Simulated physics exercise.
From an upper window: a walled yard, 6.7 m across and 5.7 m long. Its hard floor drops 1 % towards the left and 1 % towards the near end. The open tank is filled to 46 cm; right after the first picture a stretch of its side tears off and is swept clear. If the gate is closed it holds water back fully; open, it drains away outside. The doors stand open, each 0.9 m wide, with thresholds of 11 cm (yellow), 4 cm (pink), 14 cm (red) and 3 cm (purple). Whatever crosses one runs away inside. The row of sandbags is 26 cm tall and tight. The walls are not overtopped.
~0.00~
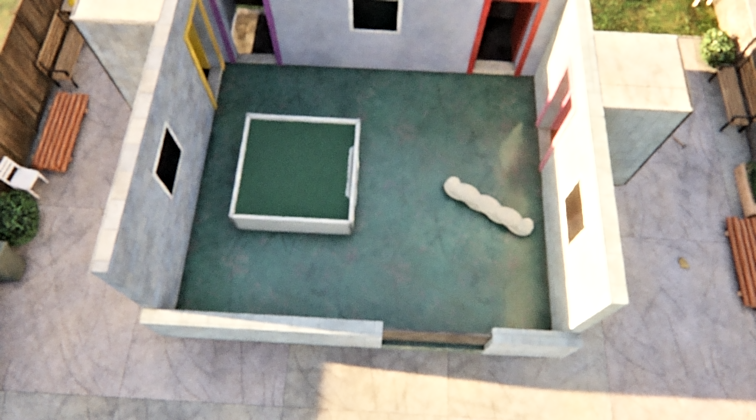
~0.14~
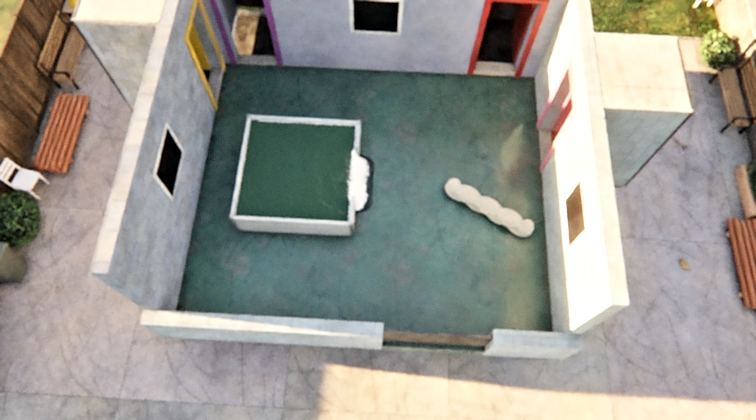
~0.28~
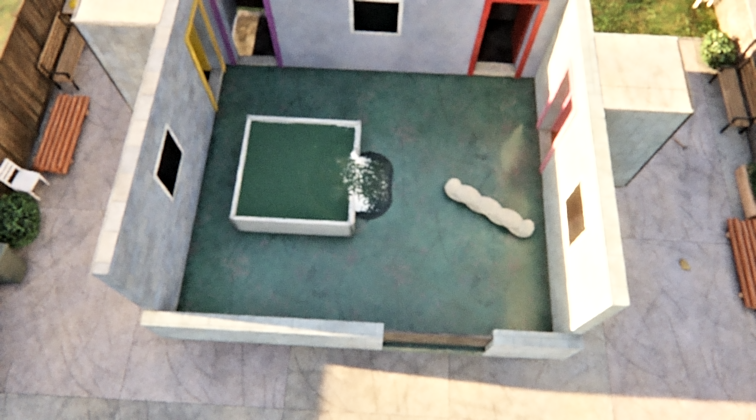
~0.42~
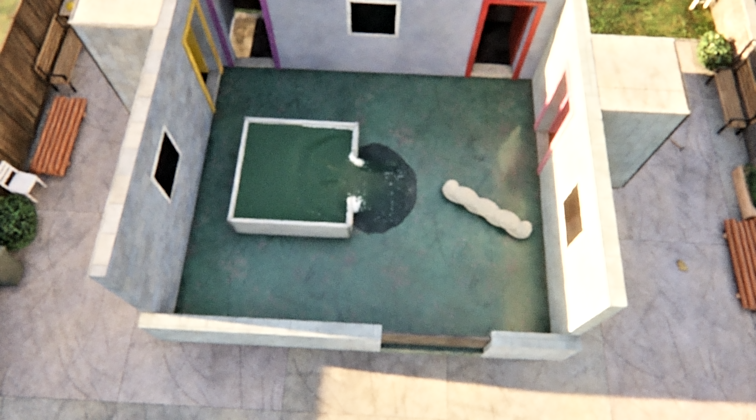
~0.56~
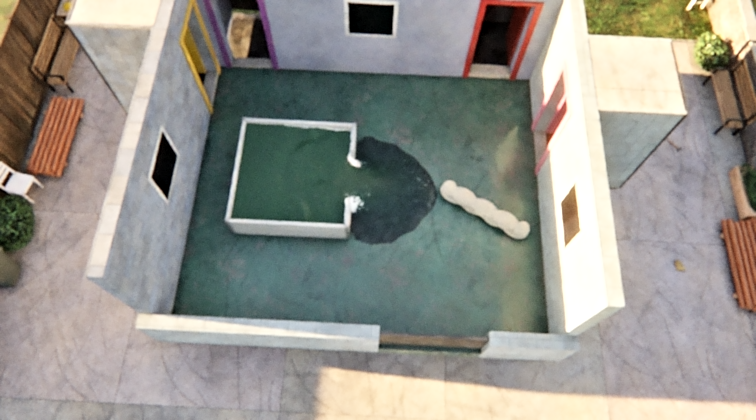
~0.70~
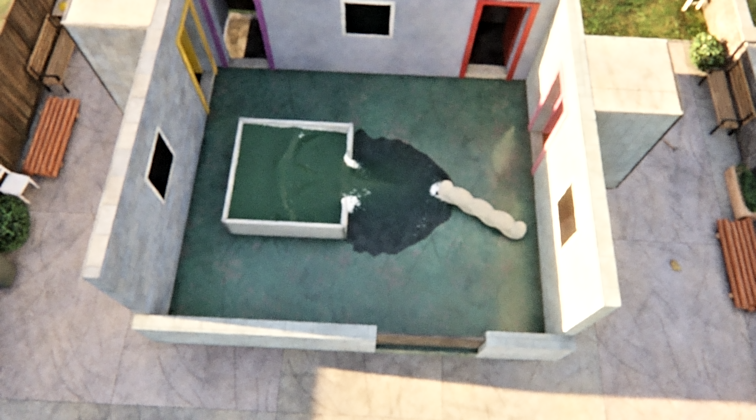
At first, a white-walled tank of still green water sits in a walled yard beside a pale twisted bolster lying on the floor. Then part of the tank's right side gives way and water gushes out in white froth. A dark sheet spreads rightward across the floor, widening until it meets the bolster's near tip.
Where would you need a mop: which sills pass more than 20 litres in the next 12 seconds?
Within that time: At the yellow door it keeps below the limit; at the pink door it passes the limit; at the red door it stays under the limit; at the purple door it keeps below the limit.
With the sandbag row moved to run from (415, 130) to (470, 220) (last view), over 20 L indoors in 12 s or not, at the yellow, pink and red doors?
Against that limit: Yellow below, pink not over, red below.
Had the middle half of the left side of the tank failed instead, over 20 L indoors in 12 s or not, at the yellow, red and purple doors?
Against that limit: Yellow below, red not over, purple above.
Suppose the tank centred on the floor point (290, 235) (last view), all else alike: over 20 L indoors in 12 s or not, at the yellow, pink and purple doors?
Against that limit: Yellow not over, pink below, purple under.
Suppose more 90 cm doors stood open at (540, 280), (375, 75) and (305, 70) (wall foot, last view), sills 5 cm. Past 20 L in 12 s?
In turn: Over, under, below.
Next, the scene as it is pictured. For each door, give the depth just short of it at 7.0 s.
In cm: Yellow 0, pink 8, red 6, purple 0.
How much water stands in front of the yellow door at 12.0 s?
Roughly 10.0 cm deep.
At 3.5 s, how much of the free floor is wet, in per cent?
About 45 per cent.
After 1.4 s water covers 20 % of the floor and is deepest (24 cm) near (433, 190); yellow door not reached, pink door not reached, red door not reached, purple door not reached.
After 2.2 s water covers 40 % of the floor and is deepest (24 cm) near (433, 190); yellow door not reached, pink door 8 cm at the sill, 12 L in, red door not reached, purple door not reached.
After 3.5 s water covers 45 % of the floor and is deepest (23 cm) near (545, 343); yellow door not reached, pink door 12 cm at the sill, 60 L in, red door 12 cm at the sill, 0 L in, purple door not reached.
After 7.0 s water covers 80 % of the floor and is deepest (13 cm) near (504, 341); yellow door not reached, pink door 8 cm at the sill, 117 L in, red door 6 cm at the sill, 0 L in, purple door not reached.
After 12.0 s water covers 95 % of the floor and is deepest (11 cm) near (210, 103); yellow door 10 cm at the sill, 0 L in, pink door 3 cm at the sill, 131 L in, red door 4 cm at the sill, 0 L in, purple door 4 cm at the sill, 1 L in.
